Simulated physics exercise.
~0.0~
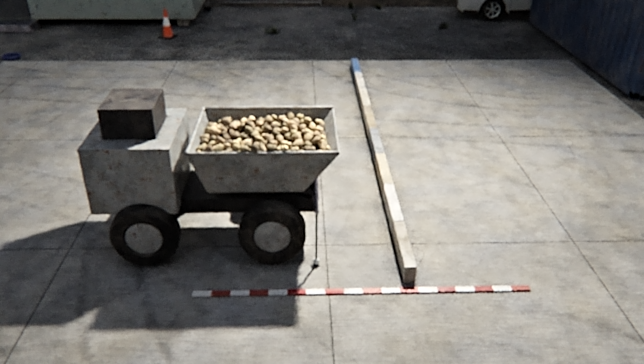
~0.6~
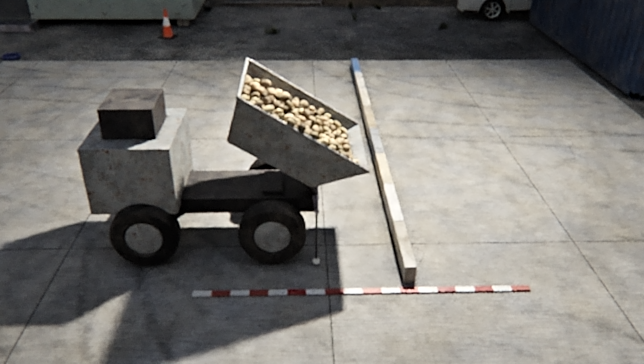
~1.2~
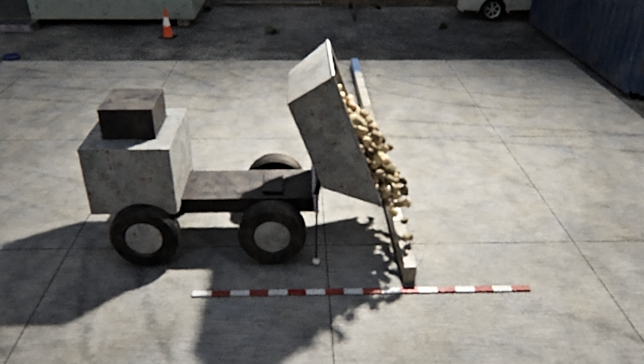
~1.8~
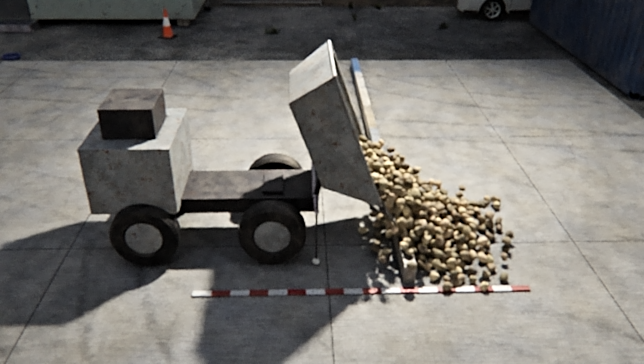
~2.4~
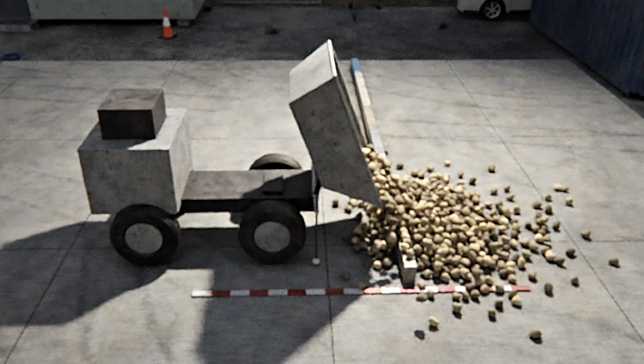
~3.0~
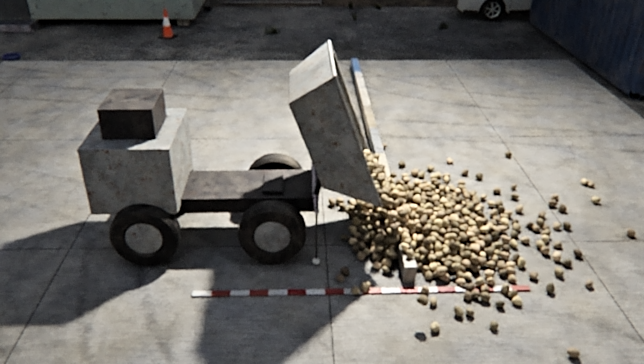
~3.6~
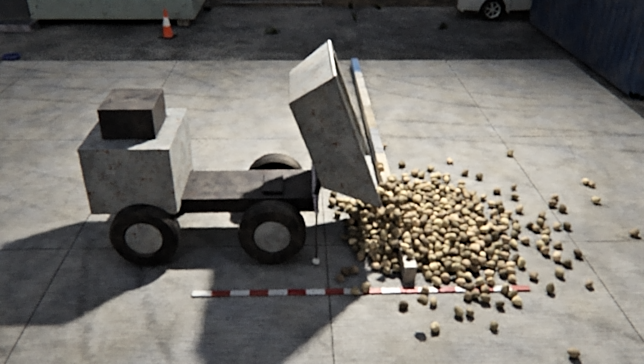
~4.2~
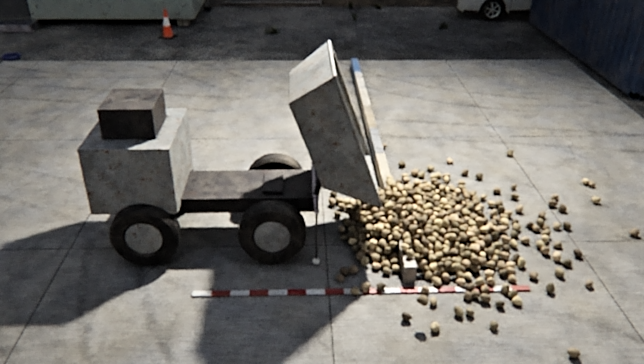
A small grey dumper tips its body and spills brown stones across a low kerb.
